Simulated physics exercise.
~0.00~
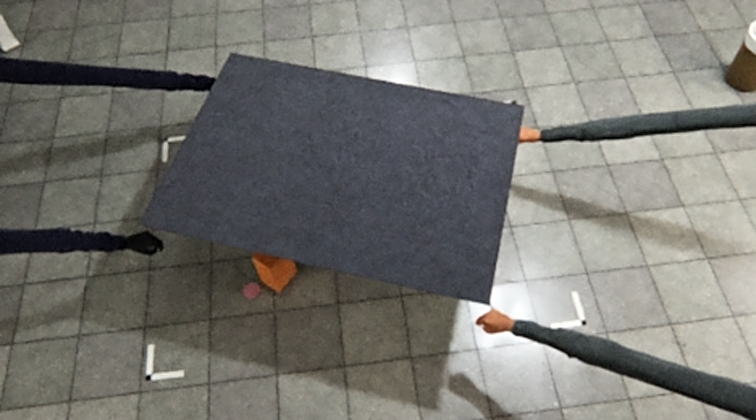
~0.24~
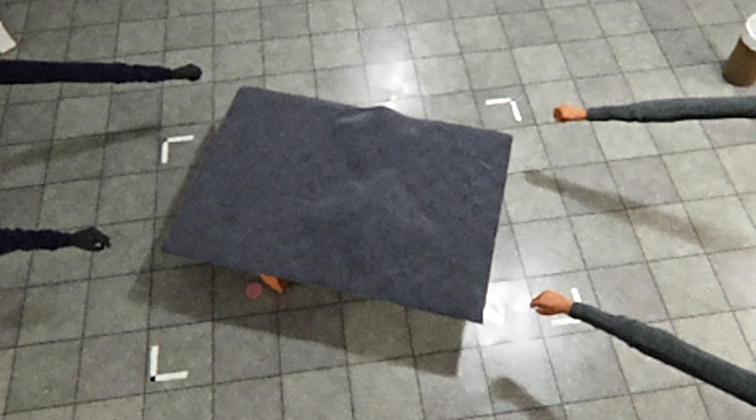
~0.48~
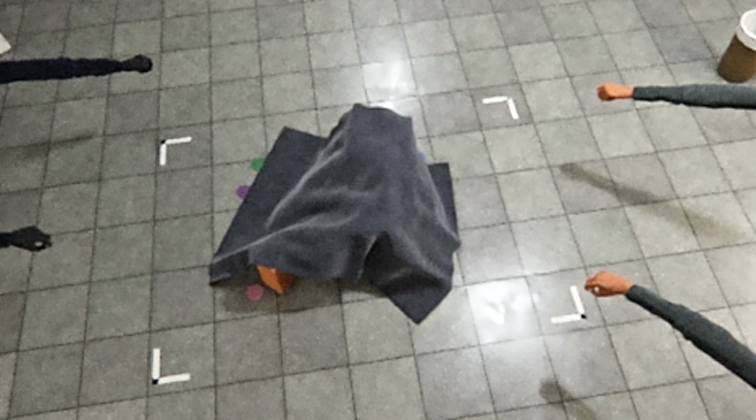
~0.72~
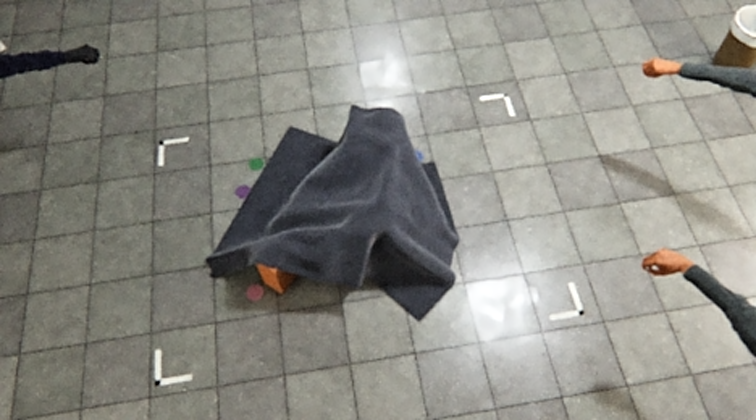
On a grey tiled floor, four outstretched hands let go of a dark sheet, which dropped and crumpled over some hidden objects as the arms drew back, leaving part of an orange crate and small coloured discs showing around its edges.
